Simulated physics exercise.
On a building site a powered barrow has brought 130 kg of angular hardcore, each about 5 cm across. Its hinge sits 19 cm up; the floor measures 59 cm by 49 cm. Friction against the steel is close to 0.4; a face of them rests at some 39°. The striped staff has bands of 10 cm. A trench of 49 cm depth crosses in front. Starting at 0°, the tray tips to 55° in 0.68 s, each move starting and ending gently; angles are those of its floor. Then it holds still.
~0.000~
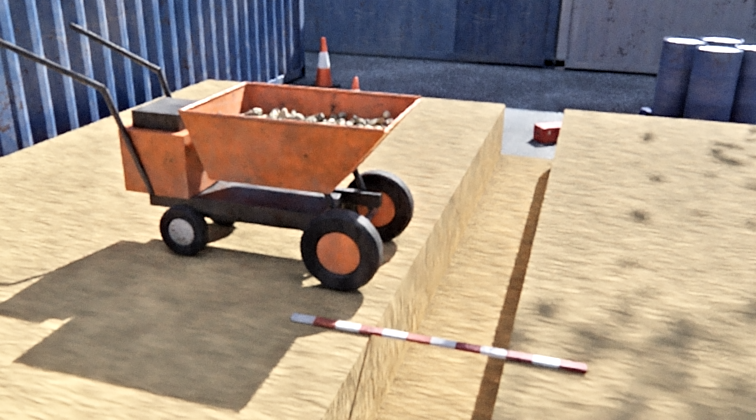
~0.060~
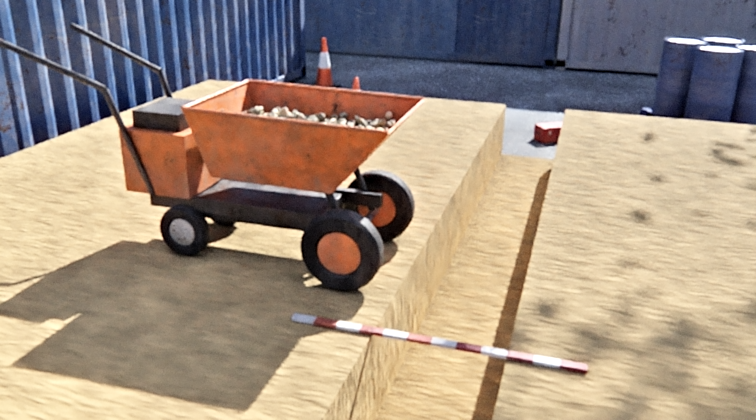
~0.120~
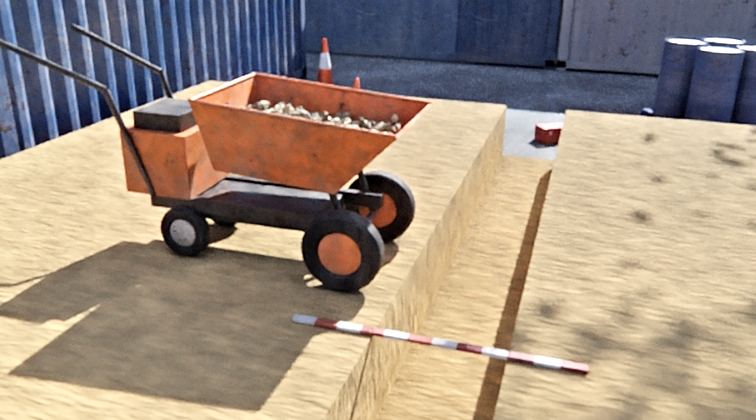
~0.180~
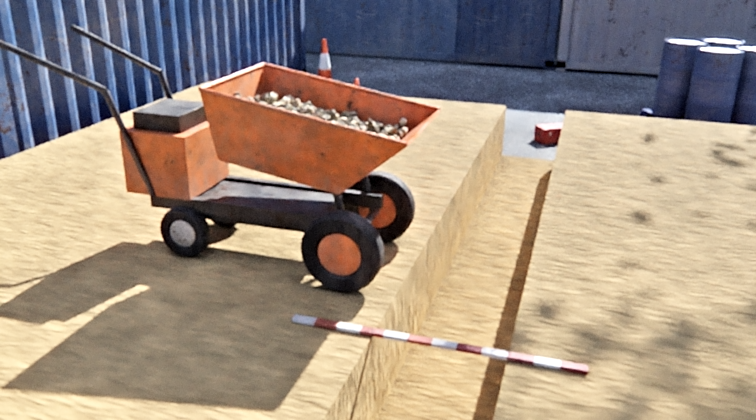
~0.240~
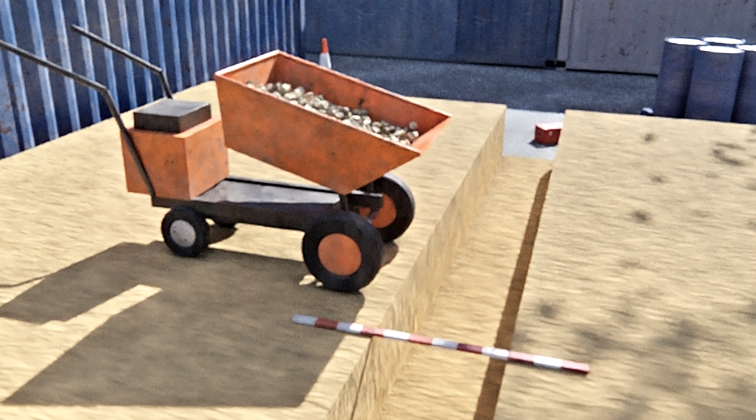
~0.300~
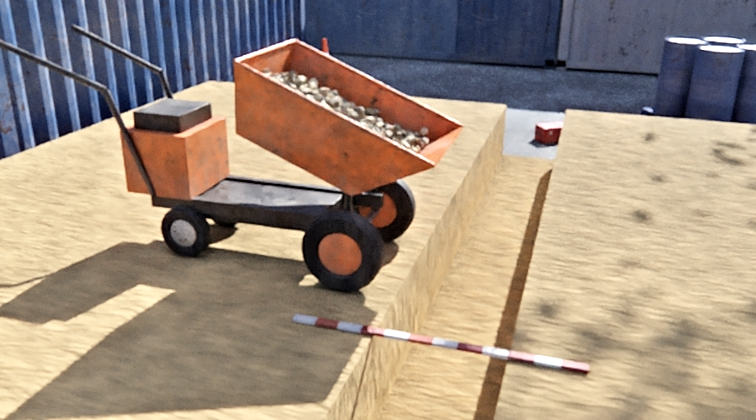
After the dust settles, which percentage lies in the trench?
Close to 16 in a hundred.
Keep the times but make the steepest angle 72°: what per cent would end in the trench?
Then about 50 per cent.
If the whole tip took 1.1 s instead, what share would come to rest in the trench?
It would be near 10 per cent.
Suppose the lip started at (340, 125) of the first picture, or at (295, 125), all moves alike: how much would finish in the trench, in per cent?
First some 30, then 30 per cent.
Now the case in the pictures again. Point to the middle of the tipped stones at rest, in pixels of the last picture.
Near (513, 361).
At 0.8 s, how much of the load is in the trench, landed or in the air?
Some 0 per cent.
After 0.5 s the floor is at 46°; 100 % in the tray; the foremost stones are at (446, 184).
After 0.8 s the floor is at 55°; 99 % in the tray, 1 % in the trench; the foremost stones are at (494, 214).
After 1.1 s the floor is at 55°; 78 % in the tray, 10 % in the trench, 12 % past the trench; the foremost stones are at (592, 301).
After 3.1 s the floor is at 55°; 68 % in the tray, 16 % in the trench, 16 % past the trench; the foremost stones are at (708, 342).
